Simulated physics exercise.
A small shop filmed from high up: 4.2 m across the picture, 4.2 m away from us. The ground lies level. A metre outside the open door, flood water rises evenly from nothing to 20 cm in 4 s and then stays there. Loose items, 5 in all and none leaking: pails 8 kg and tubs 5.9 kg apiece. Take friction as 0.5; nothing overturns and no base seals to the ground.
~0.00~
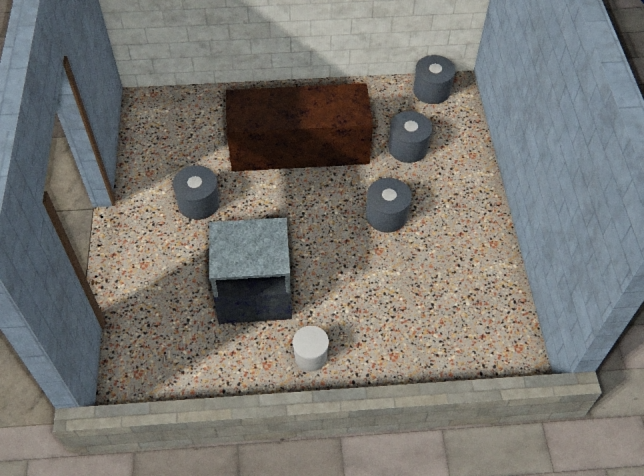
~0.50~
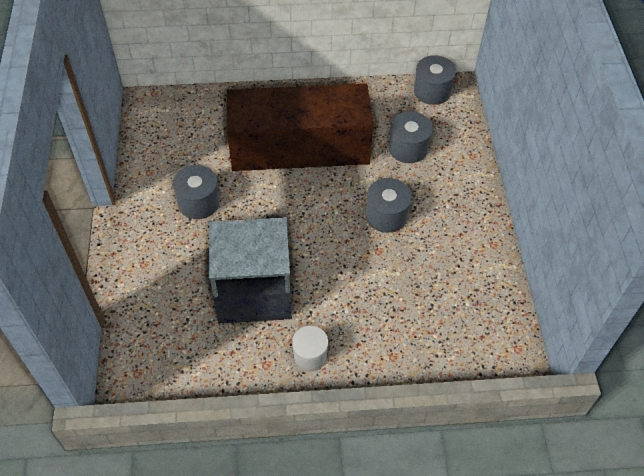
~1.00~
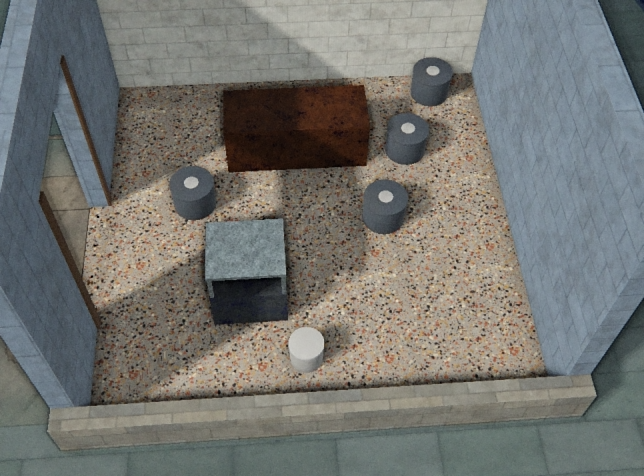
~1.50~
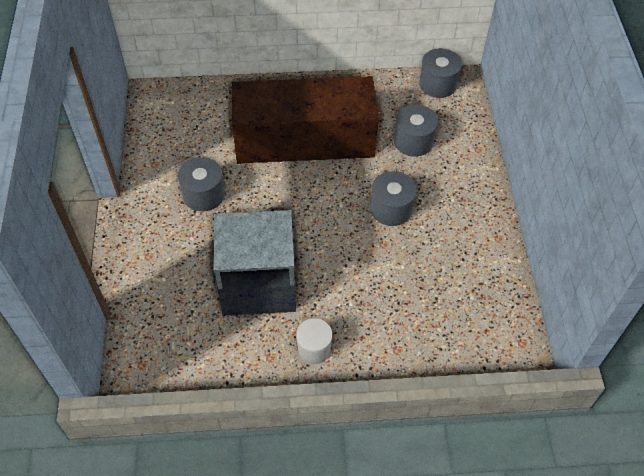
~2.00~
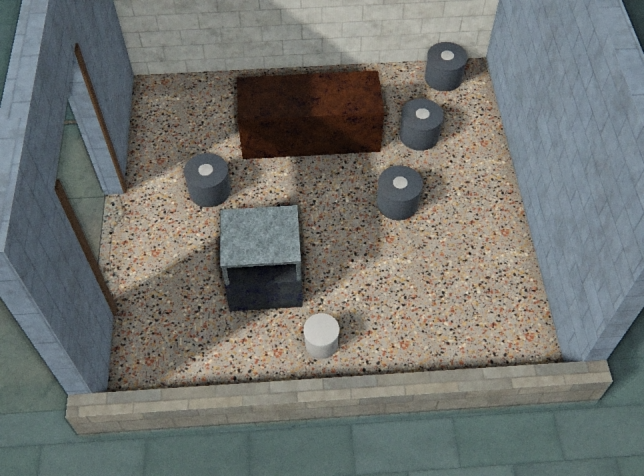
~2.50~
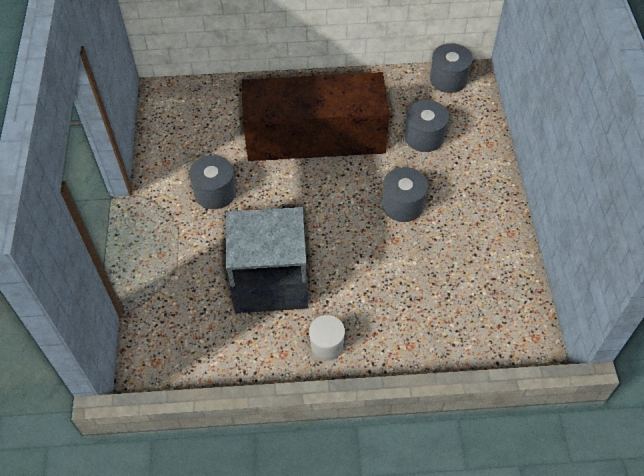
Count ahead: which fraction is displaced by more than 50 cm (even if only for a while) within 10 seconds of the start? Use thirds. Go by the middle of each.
It is one to two thirds.
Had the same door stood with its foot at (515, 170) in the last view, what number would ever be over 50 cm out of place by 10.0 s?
Then 4.
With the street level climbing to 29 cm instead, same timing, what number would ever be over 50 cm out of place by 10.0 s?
In that case 3 of them.
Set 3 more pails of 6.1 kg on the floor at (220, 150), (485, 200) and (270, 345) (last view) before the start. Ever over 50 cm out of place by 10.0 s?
In that order: Less, over, under.
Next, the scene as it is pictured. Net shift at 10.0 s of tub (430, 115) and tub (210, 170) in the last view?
In turn: 30 cm, 300 cm.
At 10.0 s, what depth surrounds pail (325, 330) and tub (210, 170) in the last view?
About 5 and 11 cm.
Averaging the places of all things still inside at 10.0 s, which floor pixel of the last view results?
At about (431, 218).
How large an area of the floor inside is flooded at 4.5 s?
Some 5.5 m2.
After 3.5 s 0 of 5 are over 50 cm from their spots; 0 afloat.
After 4.5 s 0 of 5 are over 50 cm from their spots; 0 afloat.
After 7.0 s 1 of 5 are over 50 cm from their spots; 2 afloat.
After 10.0 s 3 of 5 are over 50 cm from their spots, and 3 have been at some point; 3 afloat.
